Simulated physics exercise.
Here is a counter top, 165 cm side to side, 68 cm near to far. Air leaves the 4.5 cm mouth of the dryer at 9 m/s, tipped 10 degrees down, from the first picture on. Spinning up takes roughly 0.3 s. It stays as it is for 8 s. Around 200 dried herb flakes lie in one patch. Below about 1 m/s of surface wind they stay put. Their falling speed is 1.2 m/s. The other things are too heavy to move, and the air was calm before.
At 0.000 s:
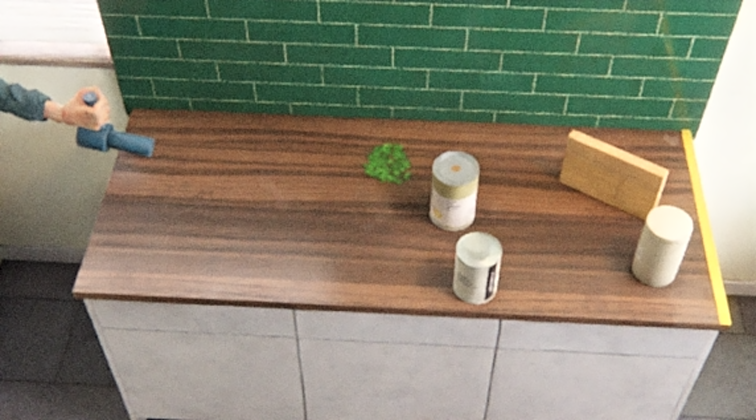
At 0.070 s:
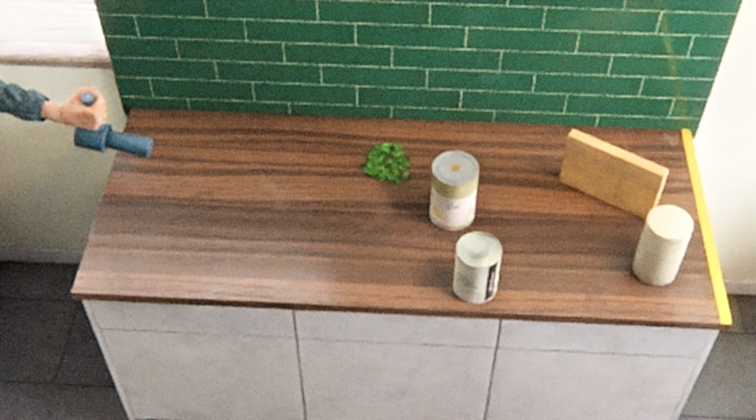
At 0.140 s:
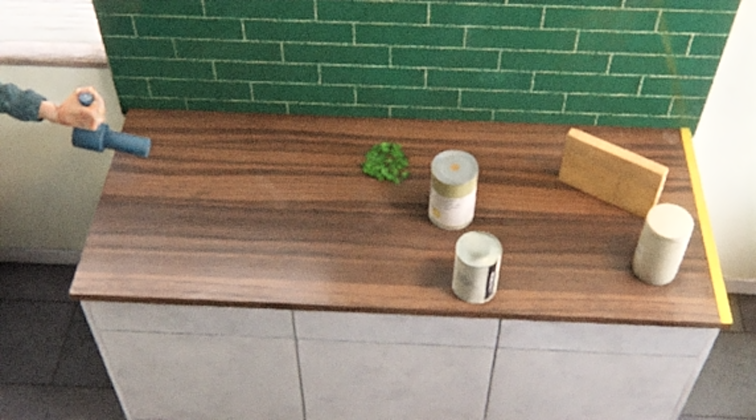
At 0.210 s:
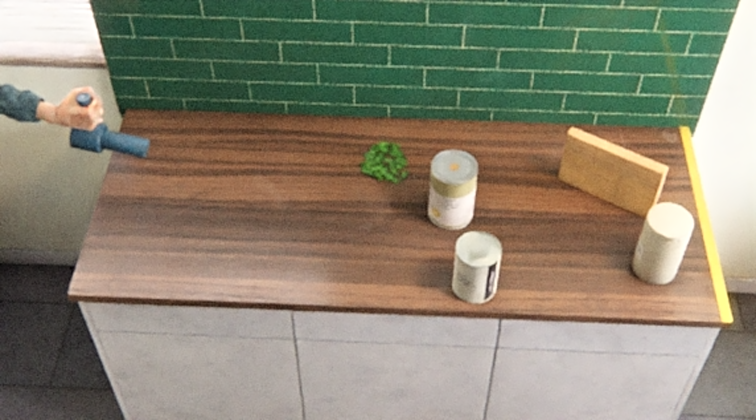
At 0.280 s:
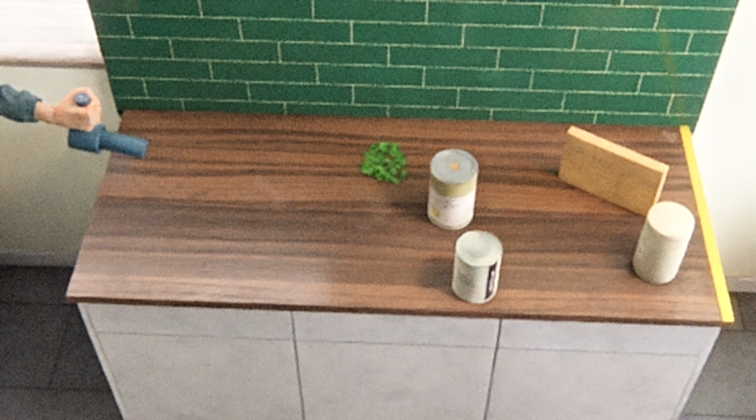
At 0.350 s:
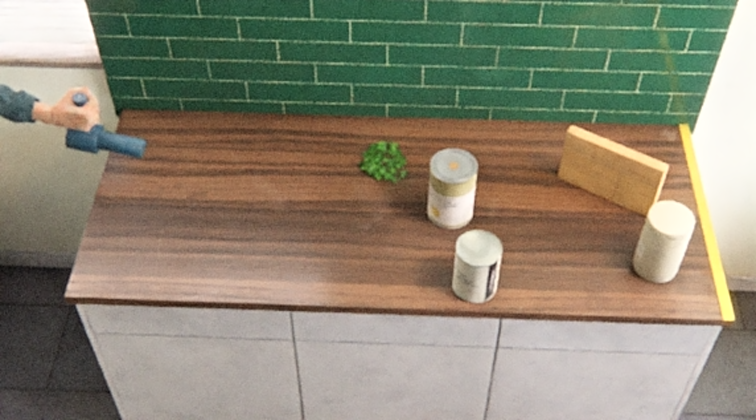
Almost nothing moves except the view itself, which drifts very slightly while looking down from above at a wooden counter top against a green tiled wall. A hand in a blue-green sleeve holds a blue dryer at the left, facing a small patch of green herb flakes, two pale tins, a tan board, a cream cylinder and a yellow right edge. The hand stays steady and the flakes lie undisturbed.
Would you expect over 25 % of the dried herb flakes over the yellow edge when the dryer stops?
As for a quarter going over the yellow edge: Yes.
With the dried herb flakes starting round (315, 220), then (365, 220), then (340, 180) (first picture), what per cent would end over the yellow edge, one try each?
In that order: 2 %, 2 %, 70 %.
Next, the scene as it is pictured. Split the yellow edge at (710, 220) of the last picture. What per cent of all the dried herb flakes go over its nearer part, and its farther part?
About 0 % nearer and 100 % farther.
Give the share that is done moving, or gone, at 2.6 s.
About 60 %.
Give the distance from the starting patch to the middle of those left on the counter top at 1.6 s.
Roughly 60 cm.
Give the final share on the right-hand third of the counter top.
Some 2 per cent.
After 1.6 s, 39 % are over the yellow edge; the middle of those still in play is near (593, 129); 29 % have settled or left.
After 2.6 s, 73 % are over the yellow edge; the middle of those still in play is near (664, 130); 64 % have settled or left.
After 4.4 s, 96 % are over the yellow edge; 95 % have settled or left.
After 8.0 s, at the end, 98 % are over the yellow edge.
